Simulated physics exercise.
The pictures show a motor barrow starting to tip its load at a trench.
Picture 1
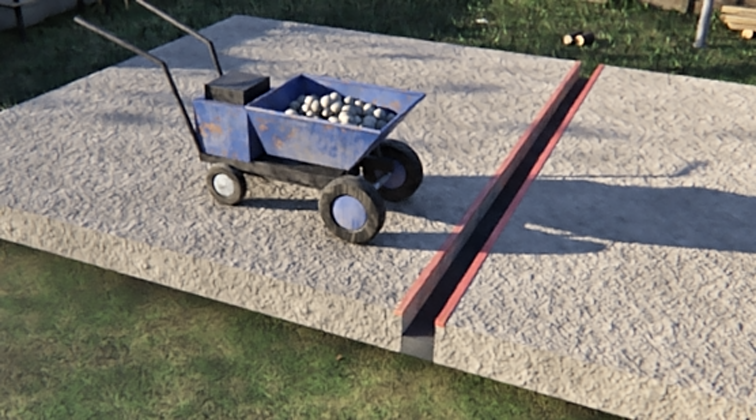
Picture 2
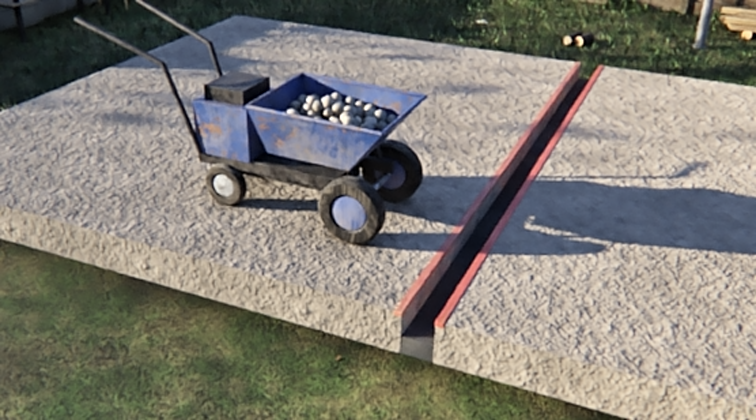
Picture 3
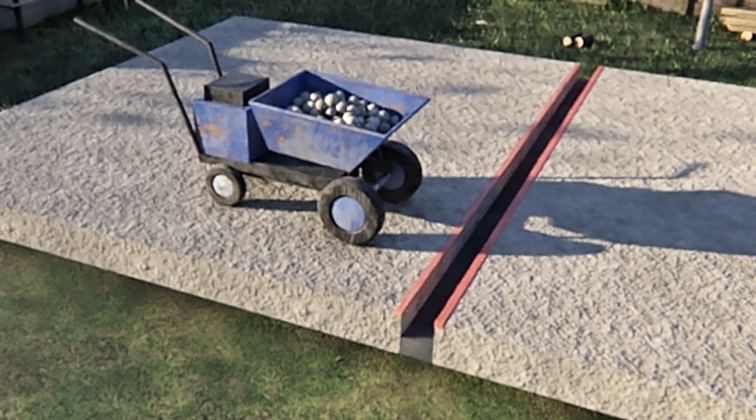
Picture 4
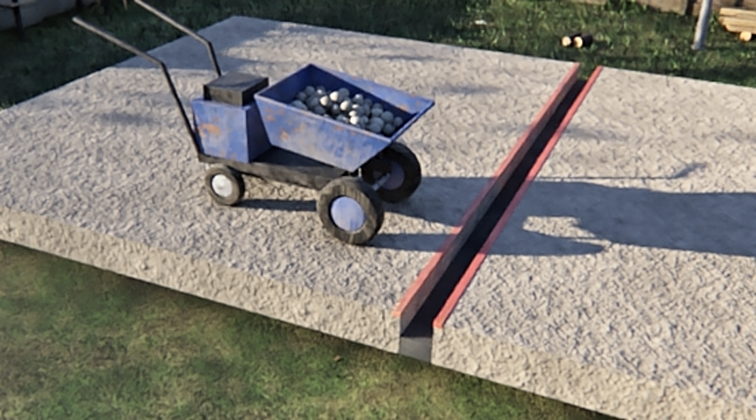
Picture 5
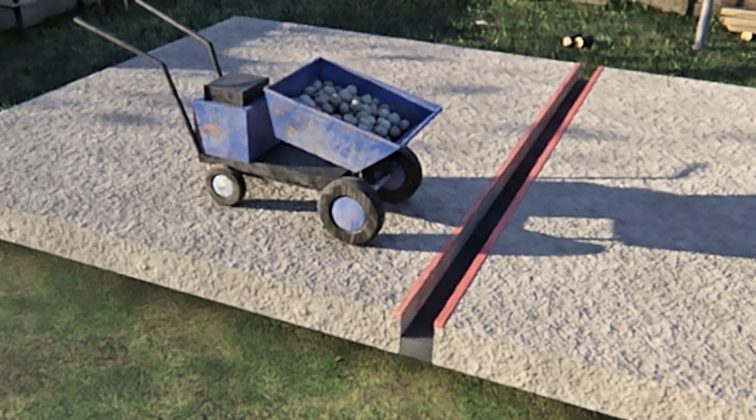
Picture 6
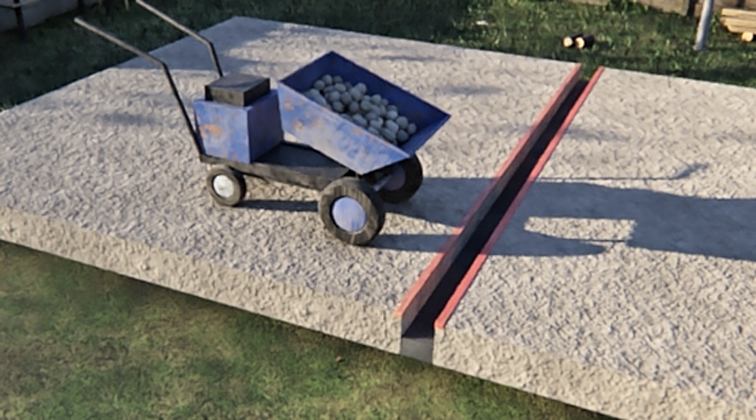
In this clip, a blue motor barrow loaded with rounded pebbles stands on a rough slab beside a narrow, red-edged trench. The skip starts out level, then gradually tilts toward the right while the wheels stay in place.
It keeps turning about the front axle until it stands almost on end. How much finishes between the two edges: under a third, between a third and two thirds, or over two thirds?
In the trench: From one third to two thirds.
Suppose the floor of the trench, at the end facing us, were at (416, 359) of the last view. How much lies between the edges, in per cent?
Some 50 per cent.
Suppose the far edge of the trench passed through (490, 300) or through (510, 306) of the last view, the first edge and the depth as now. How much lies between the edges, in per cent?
Near 90 % and 100 %.
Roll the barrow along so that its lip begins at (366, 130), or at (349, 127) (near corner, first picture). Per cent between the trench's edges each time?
In turn 60 and 60 in a hundred.
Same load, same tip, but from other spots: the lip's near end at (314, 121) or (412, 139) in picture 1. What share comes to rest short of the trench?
In turn 60 and 0 in a hundred.
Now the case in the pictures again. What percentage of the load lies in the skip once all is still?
Near 0 %.
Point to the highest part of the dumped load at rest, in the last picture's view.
Roughly at (517, 233).
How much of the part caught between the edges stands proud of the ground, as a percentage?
Close to 25 per cent.
Shortly afterwards, skip tipped steeply; the whole lot in the skip.
Next, skip tipped right over; near two thirds in the skip; a little in or heaped over the trench; a little beyond it; only a few falling.
Some moments later, skip tipped right over; a little in the skip; only a few short of the trench; near half in or heaped over the trench; near half beyond it.
In the end, skip tipped right over; only a few short of the trench; near half in or heaped over the trench; near half beyond it.
